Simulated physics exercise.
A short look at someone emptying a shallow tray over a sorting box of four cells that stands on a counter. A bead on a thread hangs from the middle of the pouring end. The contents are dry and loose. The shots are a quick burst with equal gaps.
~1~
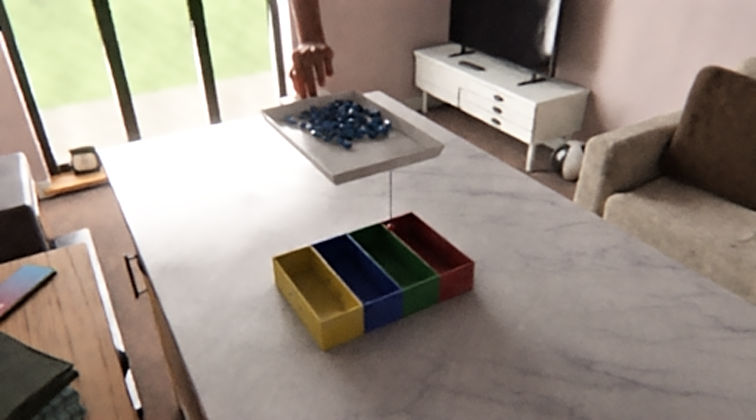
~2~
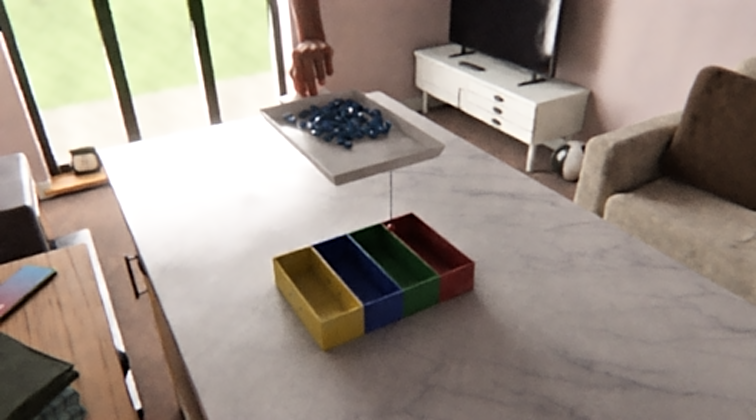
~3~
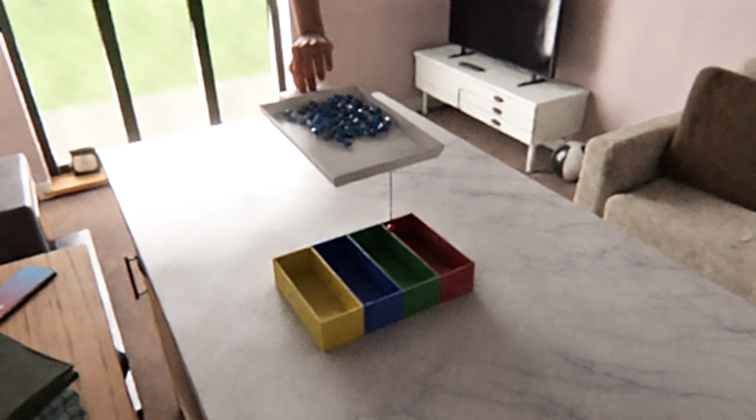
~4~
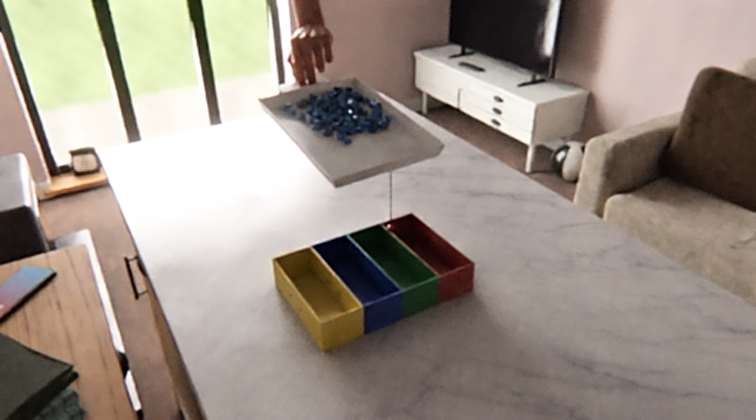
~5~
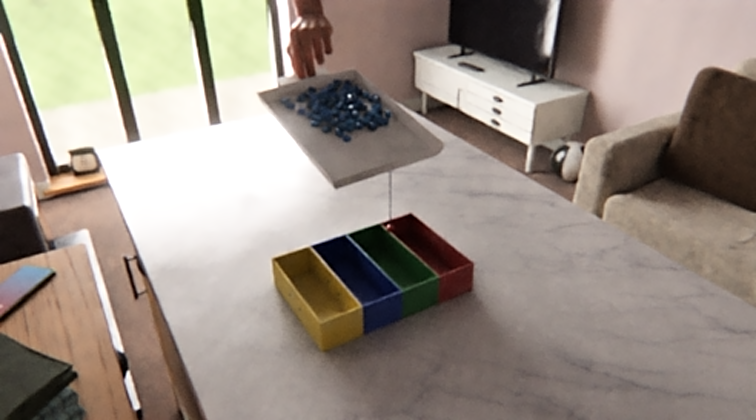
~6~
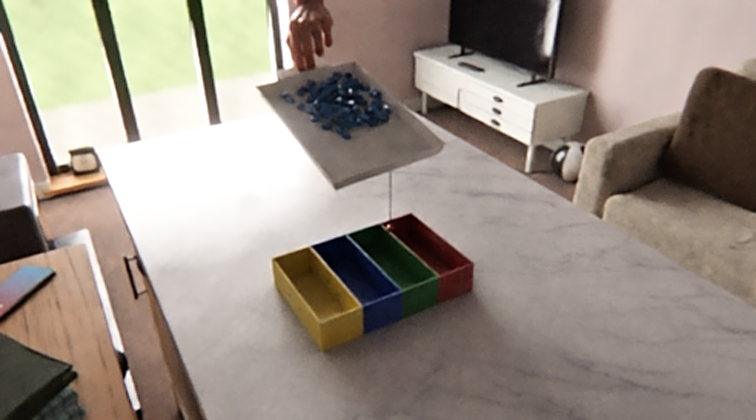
In the video, a hand is at the back of a shallow tray of small dark blue stones above a box with yellow, blue, green and red cells, and the tray gradually tilts slightly toward its front left corner.
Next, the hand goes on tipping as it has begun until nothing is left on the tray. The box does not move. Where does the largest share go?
The blue cell gets the most.
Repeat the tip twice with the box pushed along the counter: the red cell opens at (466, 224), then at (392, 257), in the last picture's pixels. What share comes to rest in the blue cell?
Roughly 10 per cent, and 10 per cent.
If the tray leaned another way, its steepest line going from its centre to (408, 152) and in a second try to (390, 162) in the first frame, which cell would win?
The first try: The cell in red. The second: The red one.
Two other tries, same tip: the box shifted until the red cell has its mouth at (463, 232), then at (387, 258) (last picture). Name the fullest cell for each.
In turn: The yellow cell; the green cell.
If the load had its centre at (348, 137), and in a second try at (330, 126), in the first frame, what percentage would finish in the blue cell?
Near 70 % and 70 %.
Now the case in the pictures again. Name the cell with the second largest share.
It is the green cell.
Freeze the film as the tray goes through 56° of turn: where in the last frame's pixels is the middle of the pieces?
Around (358, 171).
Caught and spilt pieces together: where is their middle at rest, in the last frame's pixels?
At about (362, 288).
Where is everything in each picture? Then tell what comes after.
Corners of the pouring end at (335, 172) and (439, 144), level; middle of the load at (340, 121), aquarium stones; bead on its thread at (391, 228); yellow cell at (342, 325); blue cell at (383, 309); green cell at (421, 294); red cell at (456, 280), in the first frame.
Corners of the pouring end at (335, 173) and (440, 144), level; middle of the load at (340, 120), in the second frame.
Corners of the pouring end at (335, 174) and (440, 144), tipped barely, lowest at the left corner; middle of the load at (340, 117), in the third frame.
Corners of the pouring end at (335, 176) and (440, 144), tipped a little, lowest at the left corner; middle of the load at (340, 112), in the fourth frame.
Corners of the pouring end at (335, 177) and (440, 143), tipped a little, lowest at the left corner; middle of the load at (339, 107), in the fifth frame.
Corners of the pouring end at (335, 179) and (440, 143), tipped a little, lowest at the left corner; middle of the load at (339, 102); yellow cell at (342, 326); blue cell at (382, 310); green cell at (420, 295); red cell at (456, 281), in the sixth frame.
Soon, tray tipped steeply; most on the tray; a stray few in the blue cell; a small part falling or outside the box.
A while on, tray tipped right over; about a third on the tray; about a quarter in the blue cell; about a quarter in the green cell; a small part in the yellow cell; a small part falling or outside the box.
Towards the end, tray tipped past a quarter turn; about half in the blue cell; about a third in the green cell; a small part in the yellow cell; a stray few in the red cell; a stray few falling or outside the box.
Finally, tray tipped past a quarter turn; about half in the blue cell; about a third in the green cell; a small part in the yellow cell; a stray few in the red cell; a stray few outside the box.
